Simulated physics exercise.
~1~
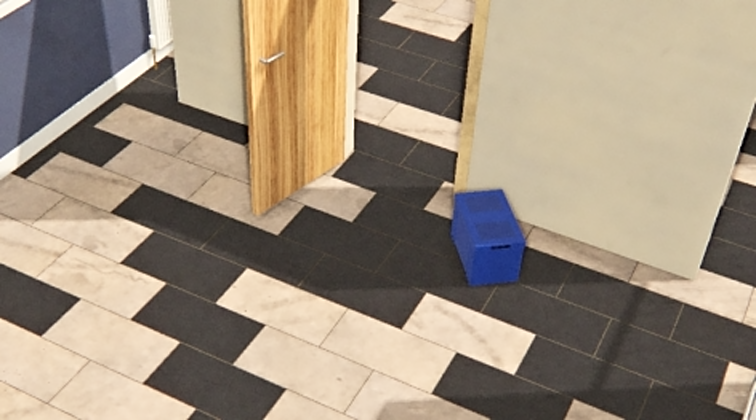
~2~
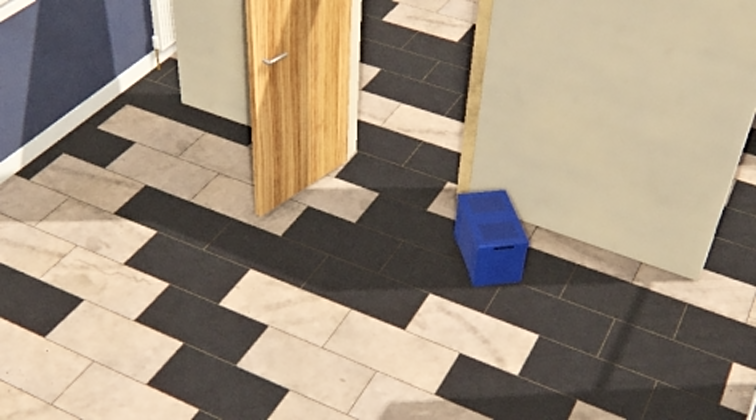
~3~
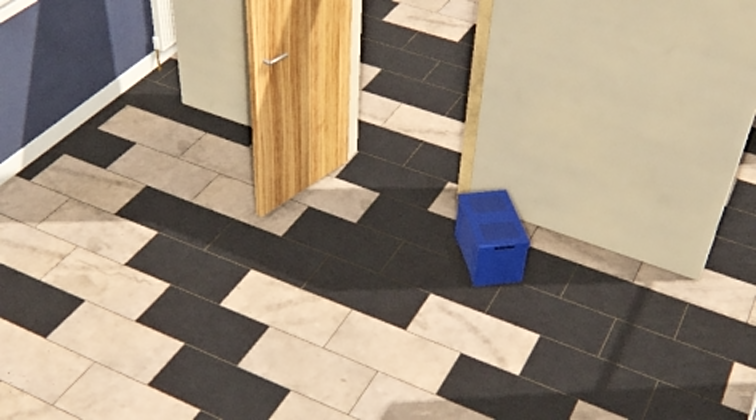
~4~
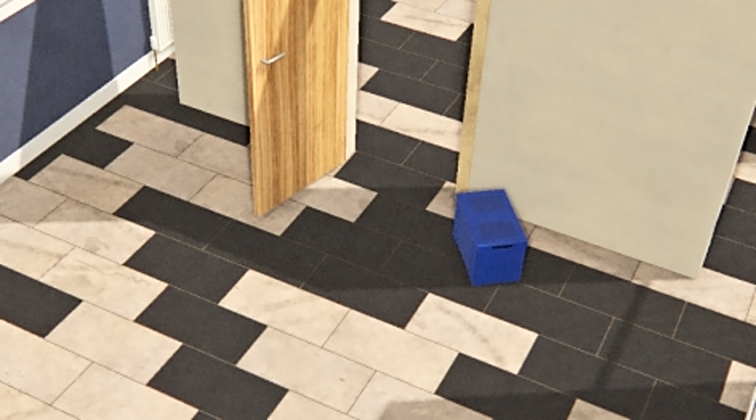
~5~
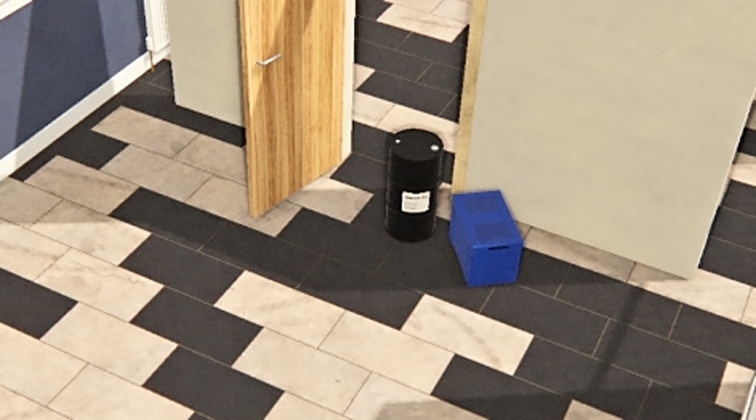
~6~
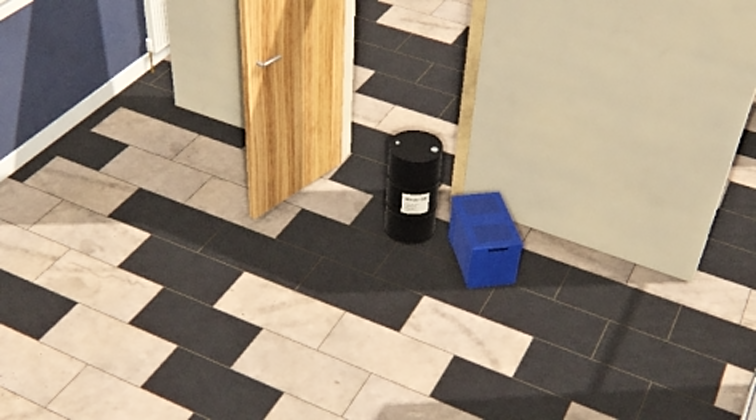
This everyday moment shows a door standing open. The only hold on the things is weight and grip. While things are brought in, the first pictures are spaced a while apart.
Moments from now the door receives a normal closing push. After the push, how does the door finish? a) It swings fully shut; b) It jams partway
Option b: It jams partway.
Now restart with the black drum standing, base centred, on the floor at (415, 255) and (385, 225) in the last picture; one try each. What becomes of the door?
Try 1: Door ends up flush. Try 2: Door stays partly open.
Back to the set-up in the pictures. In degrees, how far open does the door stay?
It comes to about 20°.
Then, 0.80 s later than the last frame, open by 65°.
Then, 1.30 s later than the last frame, open by 32°; black drum moved a little near (430, 184).
When it is over, open by 21°; moved from the start, black drum; blue tote as before. End places, in pixels of the last picture, black drum near (450, 176).
